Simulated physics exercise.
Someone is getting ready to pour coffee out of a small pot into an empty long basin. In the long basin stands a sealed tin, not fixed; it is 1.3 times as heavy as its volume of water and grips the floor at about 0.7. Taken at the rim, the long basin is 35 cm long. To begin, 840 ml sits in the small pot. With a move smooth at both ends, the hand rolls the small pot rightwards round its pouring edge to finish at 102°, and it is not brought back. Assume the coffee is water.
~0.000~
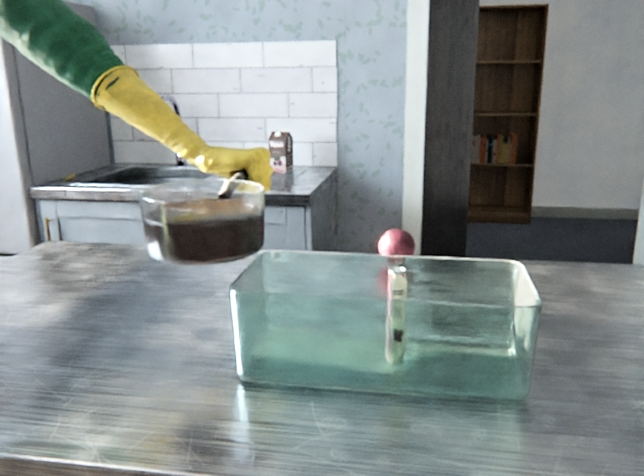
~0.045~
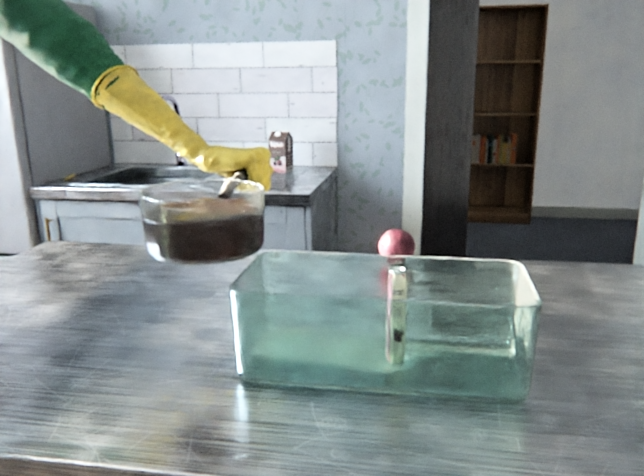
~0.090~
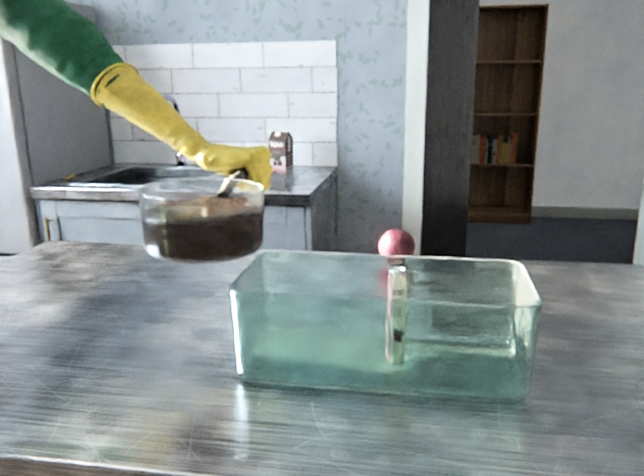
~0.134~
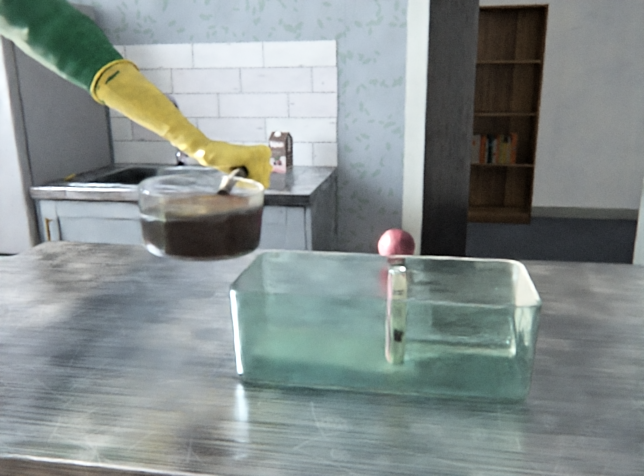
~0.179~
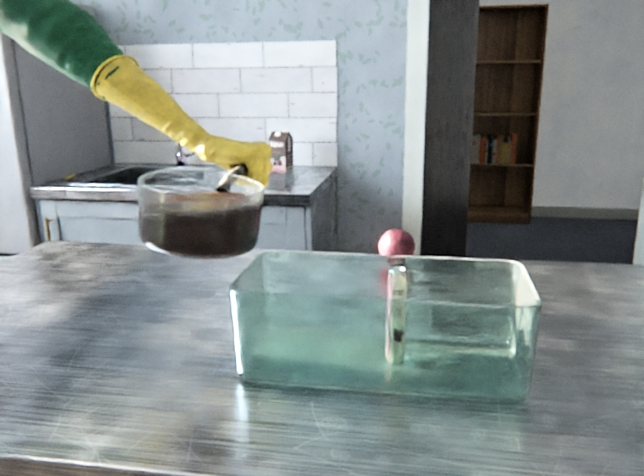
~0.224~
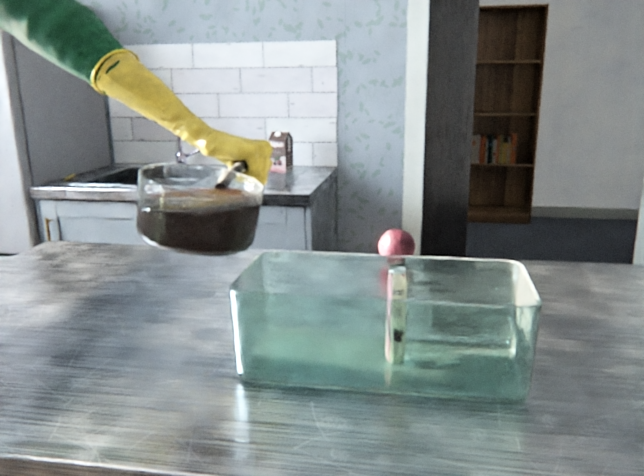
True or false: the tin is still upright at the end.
True.
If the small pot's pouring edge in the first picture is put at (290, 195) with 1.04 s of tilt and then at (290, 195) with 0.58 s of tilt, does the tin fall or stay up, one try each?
The tin overturns the first time and overturns the second time.
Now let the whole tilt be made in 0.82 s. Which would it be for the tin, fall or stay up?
In that case the tin overturns.
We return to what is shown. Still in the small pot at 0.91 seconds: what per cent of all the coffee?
14 %.
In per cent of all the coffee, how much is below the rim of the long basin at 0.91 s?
I'd say roughly 68 in a hundred of it.
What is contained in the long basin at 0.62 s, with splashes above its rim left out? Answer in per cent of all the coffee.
I'd estimate some 3 percent of the liquid.
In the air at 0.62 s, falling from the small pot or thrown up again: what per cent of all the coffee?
26 per cent.
After 0.62 s the tilt is 66° and 70 per cent is still to pour; the tin stands where it began.
After 0.91 s the tilt is 98° and 14 per cent is still to pour; the tin stands where it began.
After 1.21 s the tilt is 102° and 1 per cent is still to pour; the tin stands where it began.
After 1.54 s the tilt is 102° and 0 per cent is still to pour; the tin stands where it began.
In the end the tin stands where it began.
